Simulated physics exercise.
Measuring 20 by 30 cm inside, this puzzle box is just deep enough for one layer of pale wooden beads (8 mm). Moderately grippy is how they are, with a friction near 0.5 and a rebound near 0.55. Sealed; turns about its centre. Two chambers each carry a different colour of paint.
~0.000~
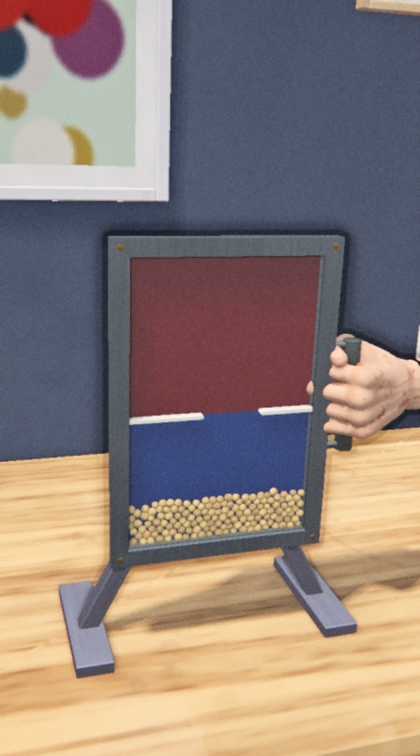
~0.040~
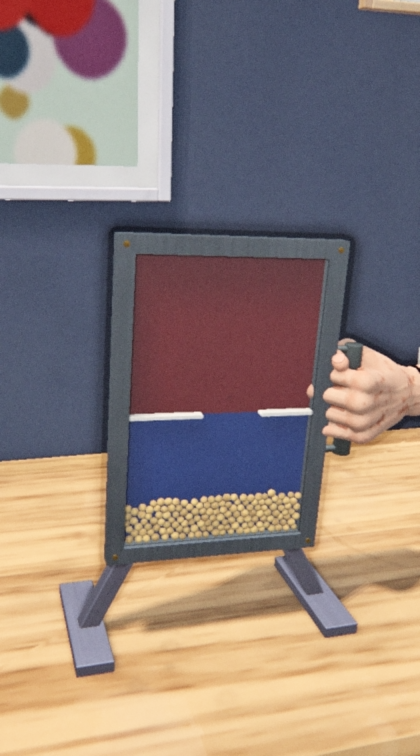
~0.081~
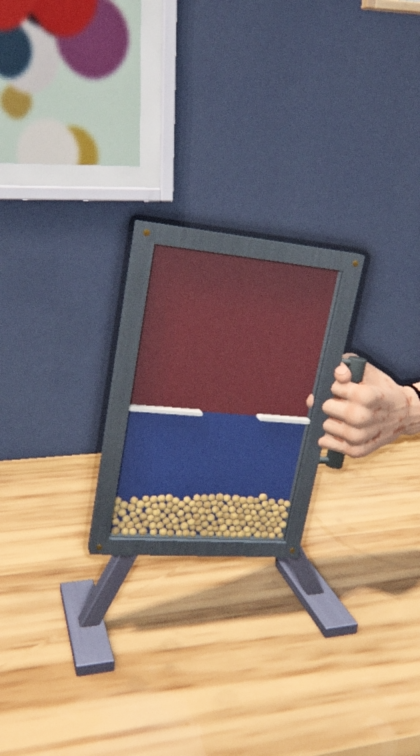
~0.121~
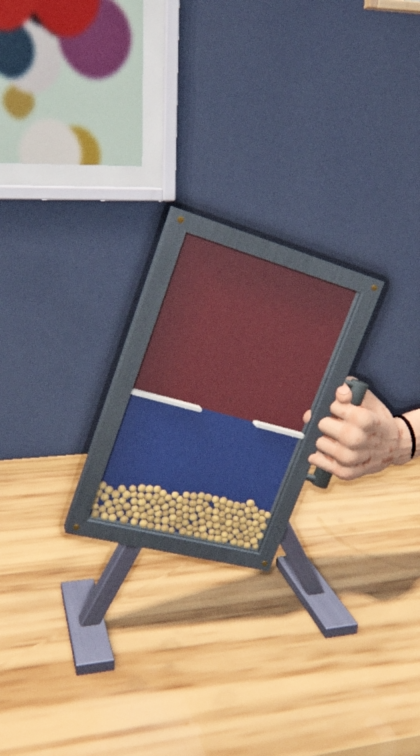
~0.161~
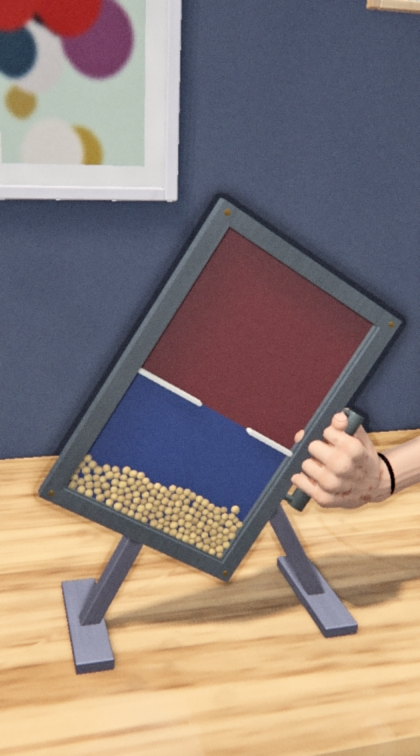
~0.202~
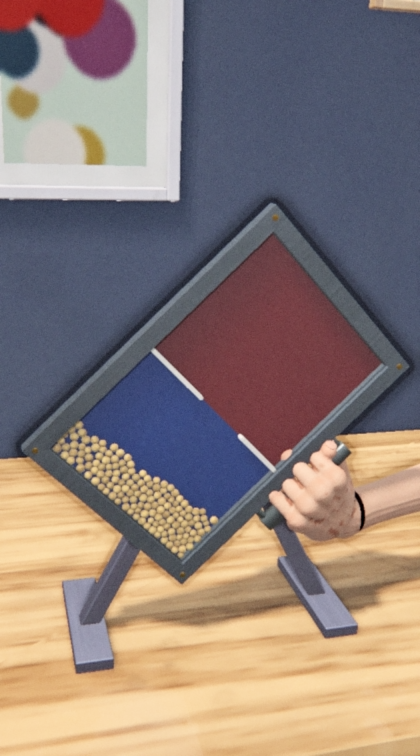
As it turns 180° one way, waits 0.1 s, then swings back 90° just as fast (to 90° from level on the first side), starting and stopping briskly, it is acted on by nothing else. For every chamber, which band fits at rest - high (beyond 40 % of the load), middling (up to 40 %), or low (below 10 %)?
Red chamber - high, blue chamber - middling.
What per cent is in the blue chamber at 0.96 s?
30 %.
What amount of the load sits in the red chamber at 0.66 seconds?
Share: Some 30 %.
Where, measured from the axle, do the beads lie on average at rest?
About 4 cm right and 8 cm below.
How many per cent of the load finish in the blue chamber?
Roughly 30 per cent.
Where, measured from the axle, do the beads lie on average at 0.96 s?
Offset: Approx. 4 cm right, 7 cm below.
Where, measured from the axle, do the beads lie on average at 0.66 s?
Position estimate: Left 2 cm, above 1 cm.
After 0.66 s, it stands 180° clockwise; the beads' middle is 2 cm left of and 1 cm above the centre; red 30 %, blue 70 %.
After 0.96 s, it stands 133° clockwise; the beads' middle is 4 cm right of and 7 cm below the centre; red 70 %, blue 30 %.
After 1.15 s, it stands 90° clockwise; the beads' middle is 7 cm right of and 5 cm below the centre; red 70 %, blue 30 %.
At rest by 2.1 s, it stands 90° clockwise; red 70 %, blue 30 %.
